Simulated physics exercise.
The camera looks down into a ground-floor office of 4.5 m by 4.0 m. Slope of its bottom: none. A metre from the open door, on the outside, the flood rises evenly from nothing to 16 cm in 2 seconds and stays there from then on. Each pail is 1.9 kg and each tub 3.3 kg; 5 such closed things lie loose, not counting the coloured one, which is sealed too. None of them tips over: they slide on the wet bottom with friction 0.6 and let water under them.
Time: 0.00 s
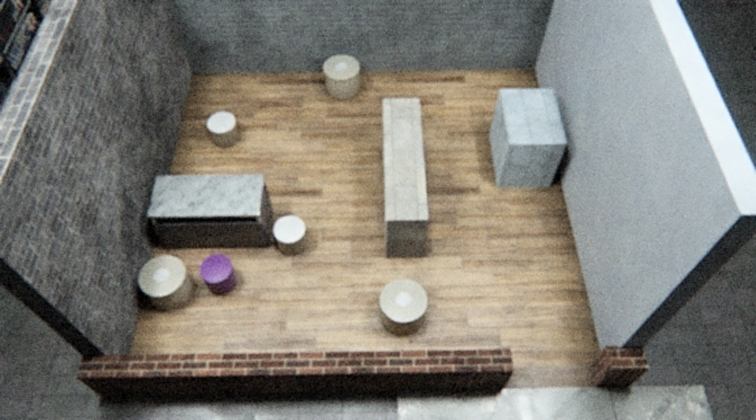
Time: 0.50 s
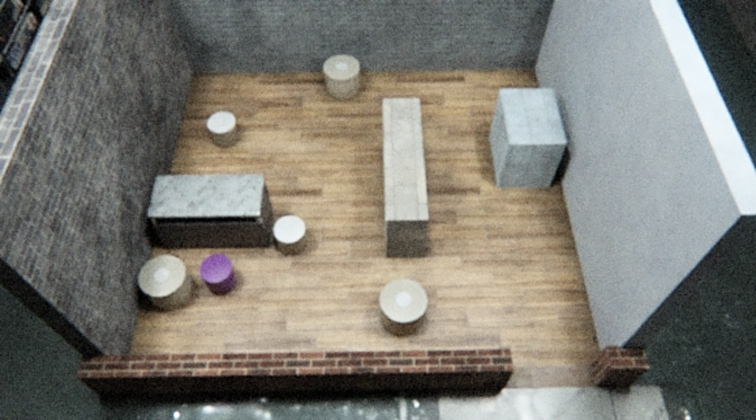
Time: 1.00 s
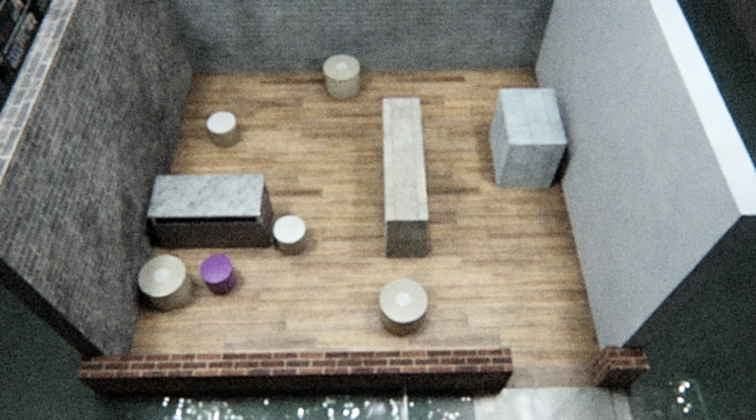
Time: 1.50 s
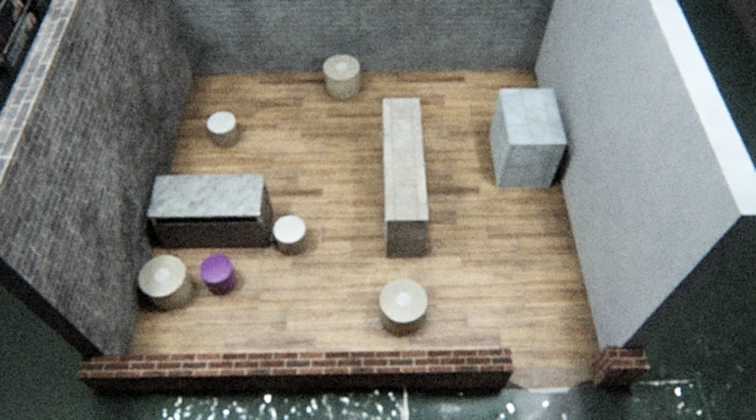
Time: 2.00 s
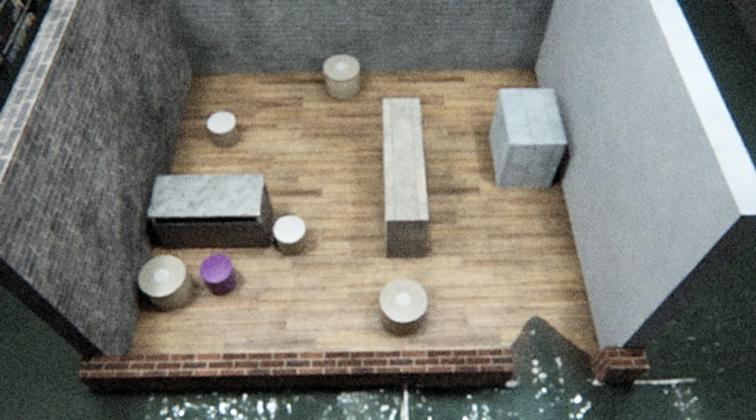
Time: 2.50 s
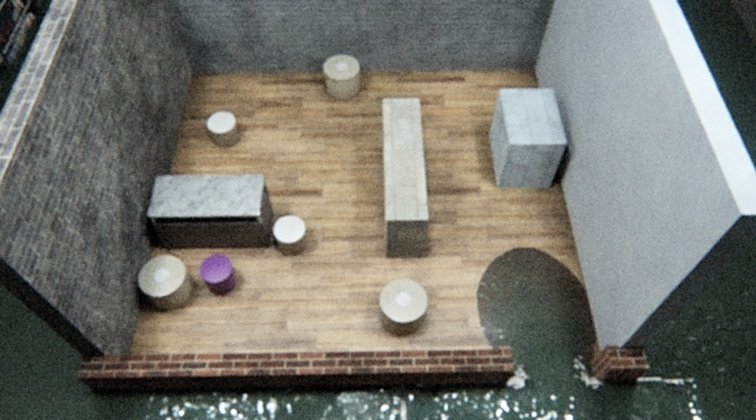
Dark water rose outside the brick-fronted room, then came in through the gap at the lower right and spread in a rounded patch across the wooden floor, while the purple pail and pale tubs stayed put.
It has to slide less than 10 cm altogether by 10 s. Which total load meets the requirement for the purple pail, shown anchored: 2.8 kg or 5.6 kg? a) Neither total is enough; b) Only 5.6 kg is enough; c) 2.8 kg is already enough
(c) 2.8 kg is already enough.
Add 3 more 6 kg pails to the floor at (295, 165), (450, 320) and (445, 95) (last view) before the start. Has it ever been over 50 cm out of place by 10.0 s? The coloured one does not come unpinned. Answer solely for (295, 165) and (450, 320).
Well, below half a metre and then below half a metre.
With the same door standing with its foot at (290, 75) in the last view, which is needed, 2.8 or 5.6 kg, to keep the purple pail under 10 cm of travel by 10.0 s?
I'd say you need the heavier one.
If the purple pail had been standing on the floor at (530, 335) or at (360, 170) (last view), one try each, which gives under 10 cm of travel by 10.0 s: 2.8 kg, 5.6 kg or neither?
Taking the two spots in turn, neither keeps it, then both keep it.
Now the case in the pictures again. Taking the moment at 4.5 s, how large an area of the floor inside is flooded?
I'd estimate close to 6.0 m2.
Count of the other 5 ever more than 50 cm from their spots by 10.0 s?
Total: 1.
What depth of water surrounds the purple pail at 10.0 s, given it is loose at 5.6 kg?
1 cm, roughly.
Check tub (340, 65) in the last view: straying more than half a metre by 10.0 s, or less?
Result: Threshold exceeded.
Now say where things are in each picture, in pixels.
The first picture shows the purple pail at (216, 268) rests on the ground; 0.0 m2 under water; 0 of 6 have shifted.
The second picture shows the purple pail at (216, 268), on the bottom; 0.0 m2 under water; 0 of 6 have shifted.
The third picture shows the purple pail at (216, 268), on the bottom; water covers 0.0 m2; 0 of 6 have shifted.
The fourth picture shows the purple pail at (216, 268) rests on the ground; water covers 0.0 m2; 0 of 6 have shifted.
The fifth picture shows the purple pail at (216, 268) rests on the ground; water covers 0.2 m2; 0 of 6 have shifted.
The sixth picture shows the purple pail at (216, 268), on the bottom; water covers 1.1 m2; 0 of 6 have shifted.
After 3.5 s the purple pail would be 0 cm from its start with 2.8 kg and 0 cm from its start with 5.6 kg; 0 cm of water round it then.
After 4.5 s the purple pail would be 0 cm from its start with 2.8 kg and 0 cm from its start with 5.6 kg; 0 cm of water round it then.
After 7.0 s the purple pail would be 0 cm from its start with 2.8 kg and 0 cm from its start with 5.6 kg; 0 cm of water round it then.
After 10.0 s the purple pail would be 0 cm from its start with 2.8 kg and 0 cm from its start with 5.6 kg; 1 cm of water round it then.
